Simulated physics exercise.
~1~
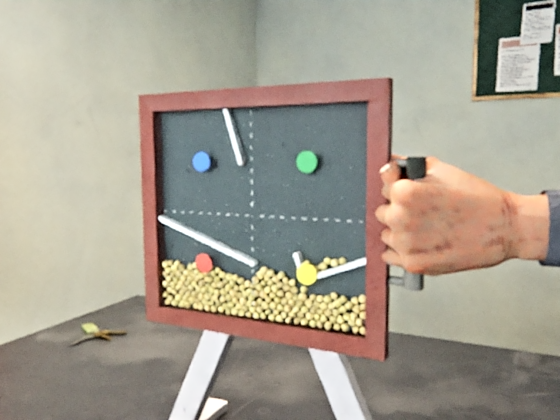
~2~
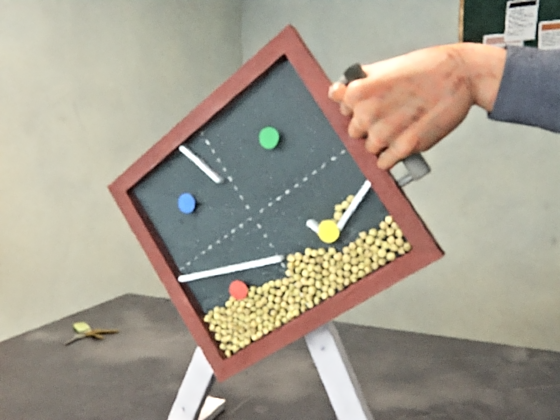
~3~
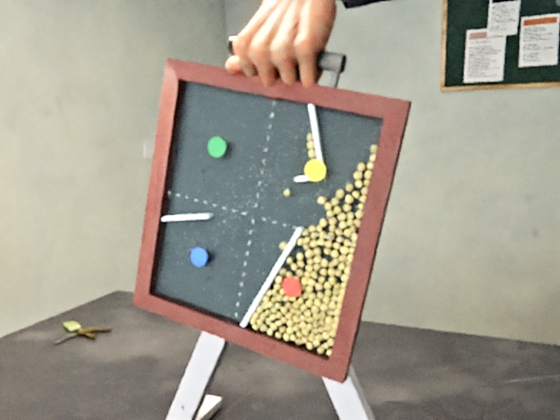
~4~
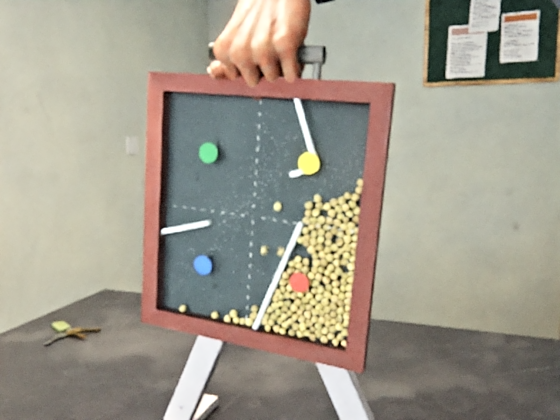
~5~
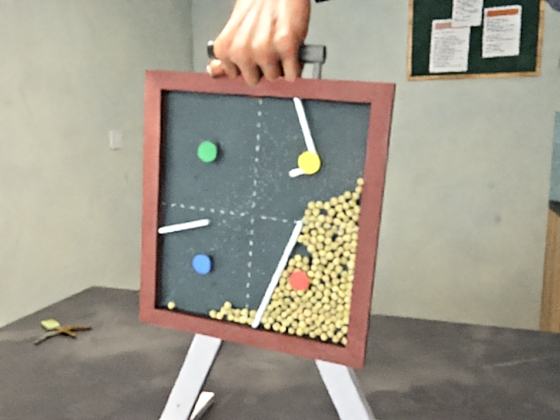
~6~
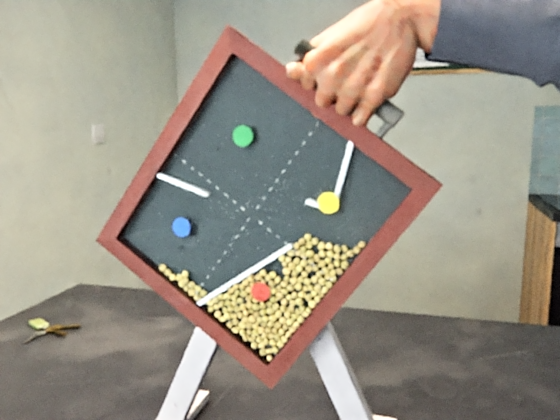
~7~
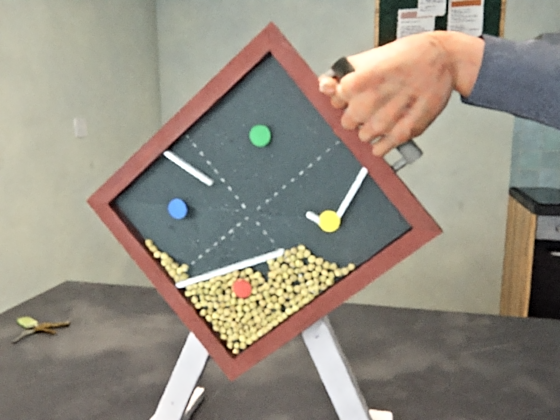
Soya beans in a framed case sliding as a hand turns it anticlockwise, then partway back, most settling by the red dot.
